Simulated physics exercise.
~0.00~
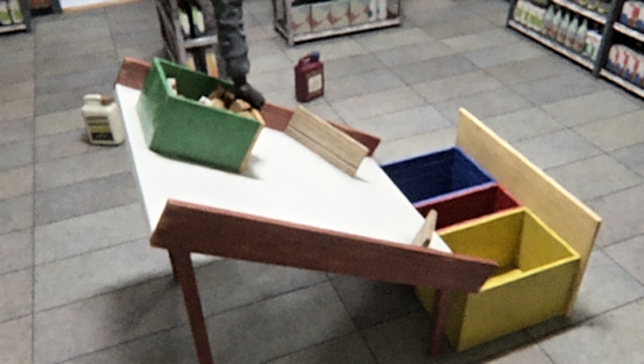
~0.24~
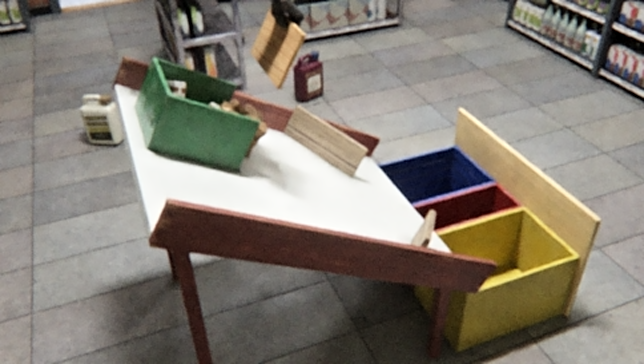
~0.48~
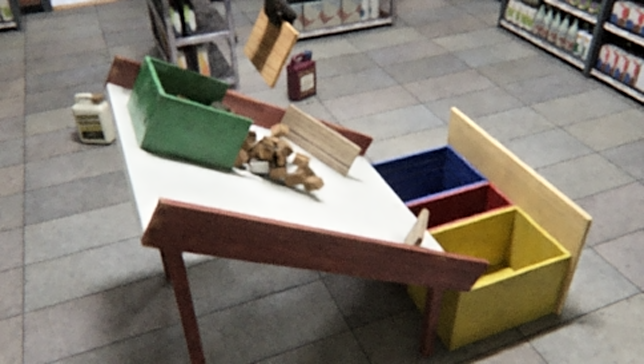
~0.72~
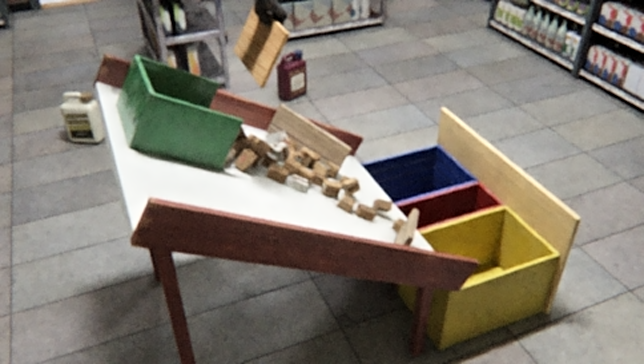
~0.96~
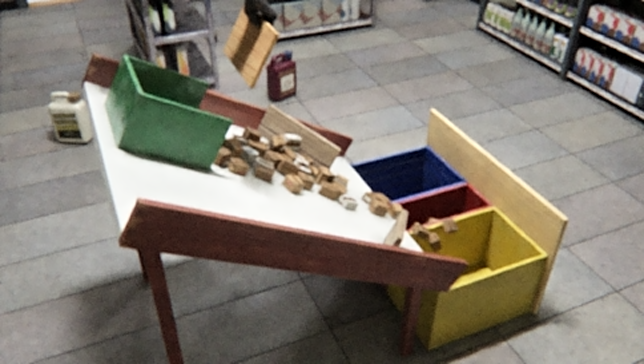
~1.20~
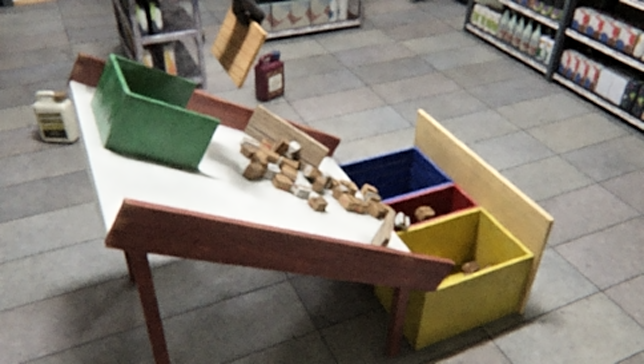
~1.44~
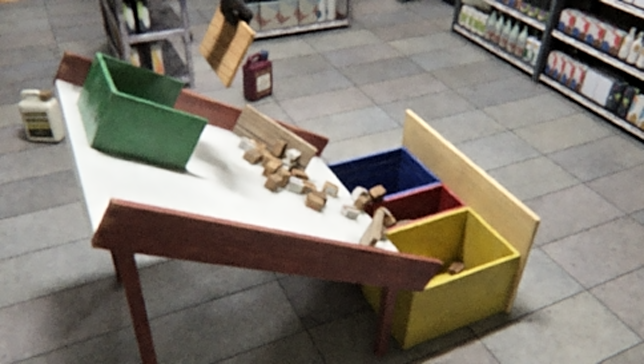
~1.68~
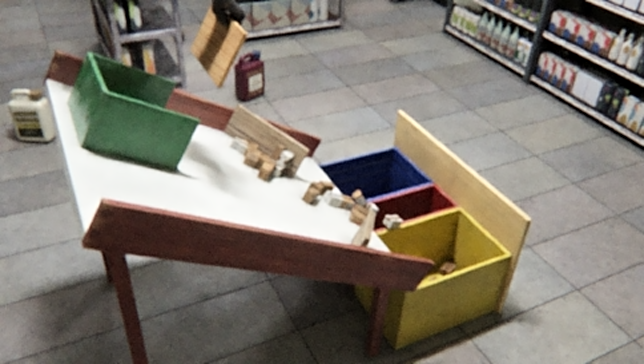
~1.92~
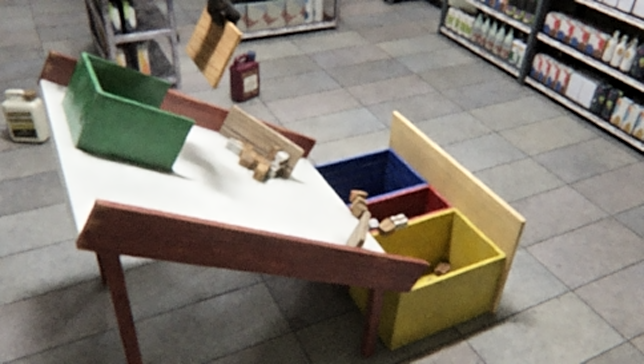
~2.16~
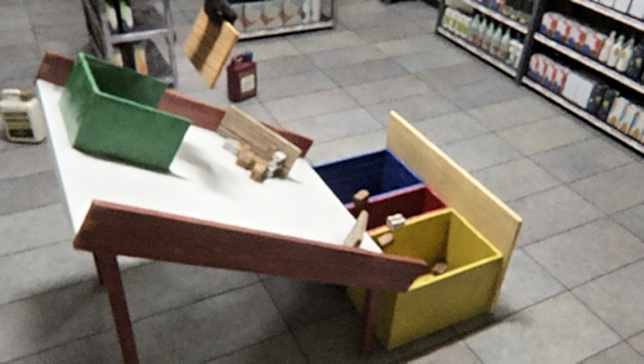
A wooden gate lifts away from the open side of a green pen at the top of a sloping white table with reddish-brown walls. Small brown parcels spill out loosely, tumbling down to the right past two angled boards as the view drifts slightly right. The leading ones drop off the lower end into the yellow bin, and the following ones fall mostly into the red tote, with a few reaching the blue tote. The stream thins and the green pen stands empty. At the end, the red tote has the most, while a small cluster stays on the slope against the upper board.
